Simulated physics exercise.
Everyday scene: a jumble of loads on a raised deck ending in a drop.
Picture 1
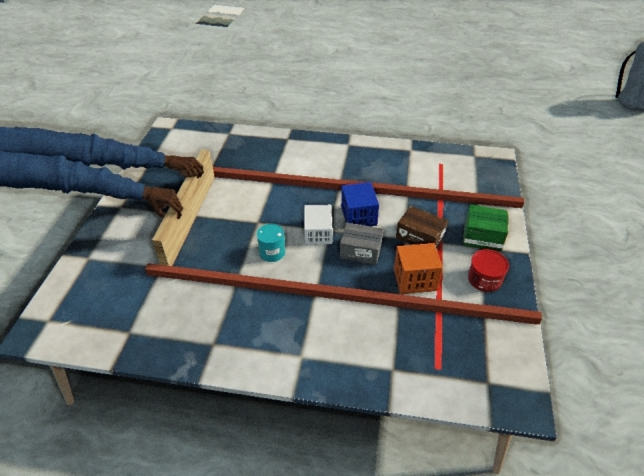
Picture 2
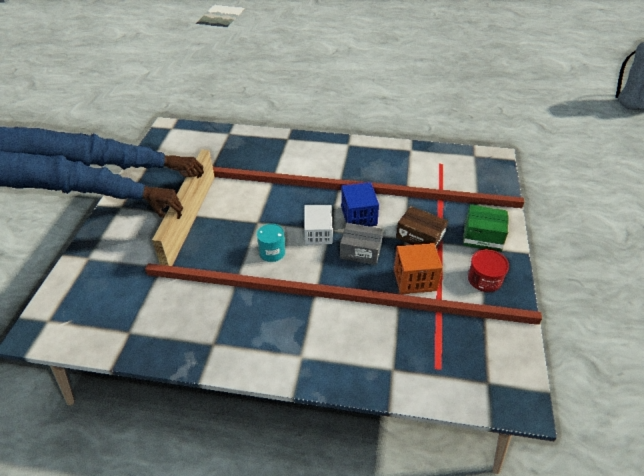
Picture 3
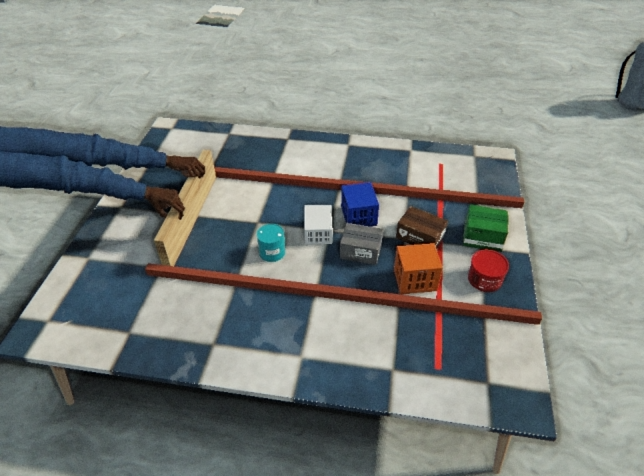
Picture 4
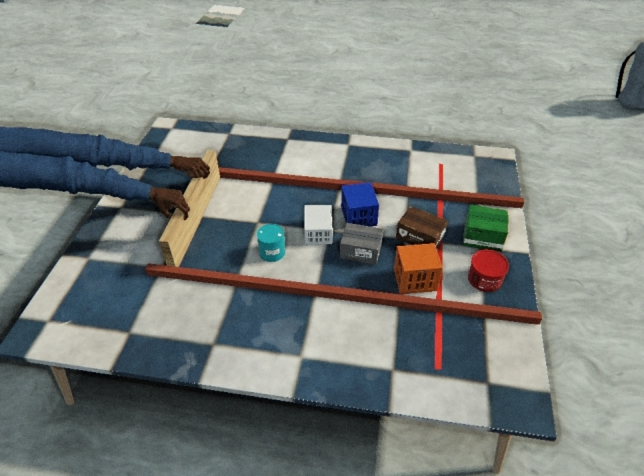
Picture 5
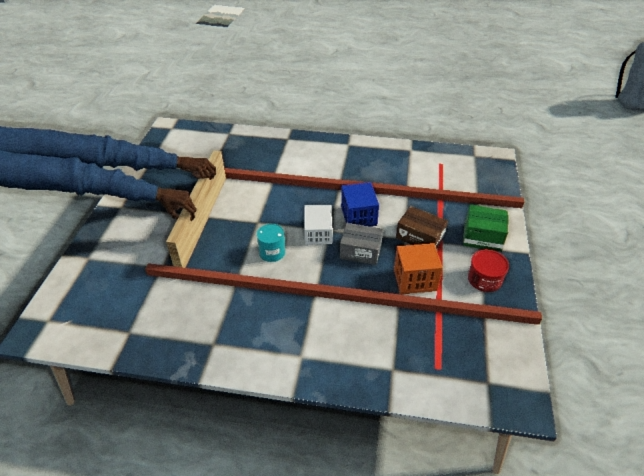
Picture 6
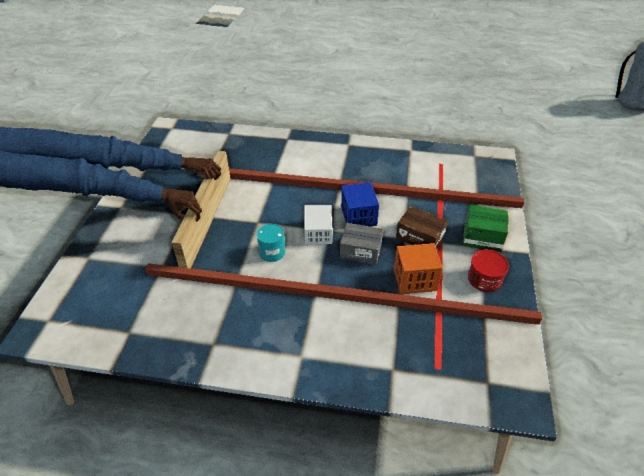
On a checkered tabletop between two reddish rails, a pair of hands slid a wooden plank slowly a short way right, toward a cluster of colorful crates, parcels and pails that stayed still.
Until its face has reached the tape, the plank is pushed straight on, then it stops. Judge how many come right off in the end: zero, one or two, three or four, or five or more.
The number sent down is small, one or two.
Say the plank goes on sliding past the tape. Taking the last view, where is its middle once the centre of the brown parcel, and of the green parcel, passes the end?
The middle is at (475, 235) when it's the brown parcel, and at (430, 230) when it's the green parcel.
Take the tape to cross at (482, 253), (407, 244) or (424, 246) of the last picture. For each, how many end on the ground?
In that order 3, 0 and 0.
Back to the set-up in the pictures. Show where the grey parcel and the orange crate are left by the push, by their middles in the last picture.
First object: (491, 257); second object: (482, 280).
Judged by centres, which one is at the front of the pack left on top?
The red pail winds up nearest.
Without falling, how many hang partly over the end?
I make it 1.
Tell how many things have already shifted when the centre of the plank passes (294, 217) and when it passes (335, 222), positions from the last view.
Tally: 1; 4.
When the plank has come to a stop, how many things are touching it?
It adds up to 3.
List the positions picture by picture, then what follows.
In the first picture, green parcel (486, 228); red pail (488, 271); brown parcel (422, 229); plank (187, 206); tape (440, 248).
In the second picture, red pail (487, 271); grey parcel (361, 244).
In the third picture, brown parcel (422, 229); plank (189, 206).
In the fourth picture, green parcel (486, 228); blue crate (359, 206).
In the fifth picture, red pail (487, 271); white crate (318, 225).
In the sixth picture, green parcel (486, 228); red pail (487, 271); brown parcel (422, 229); plank (204, 208); tape (440, 248).
Soon after, none off yet; green parcel at rest near (486, 228); red pail at rest near (487, 271); brown parcel at rest near (422, 229).
By the end, the number that fall off is one or two; fallen, green parcel.
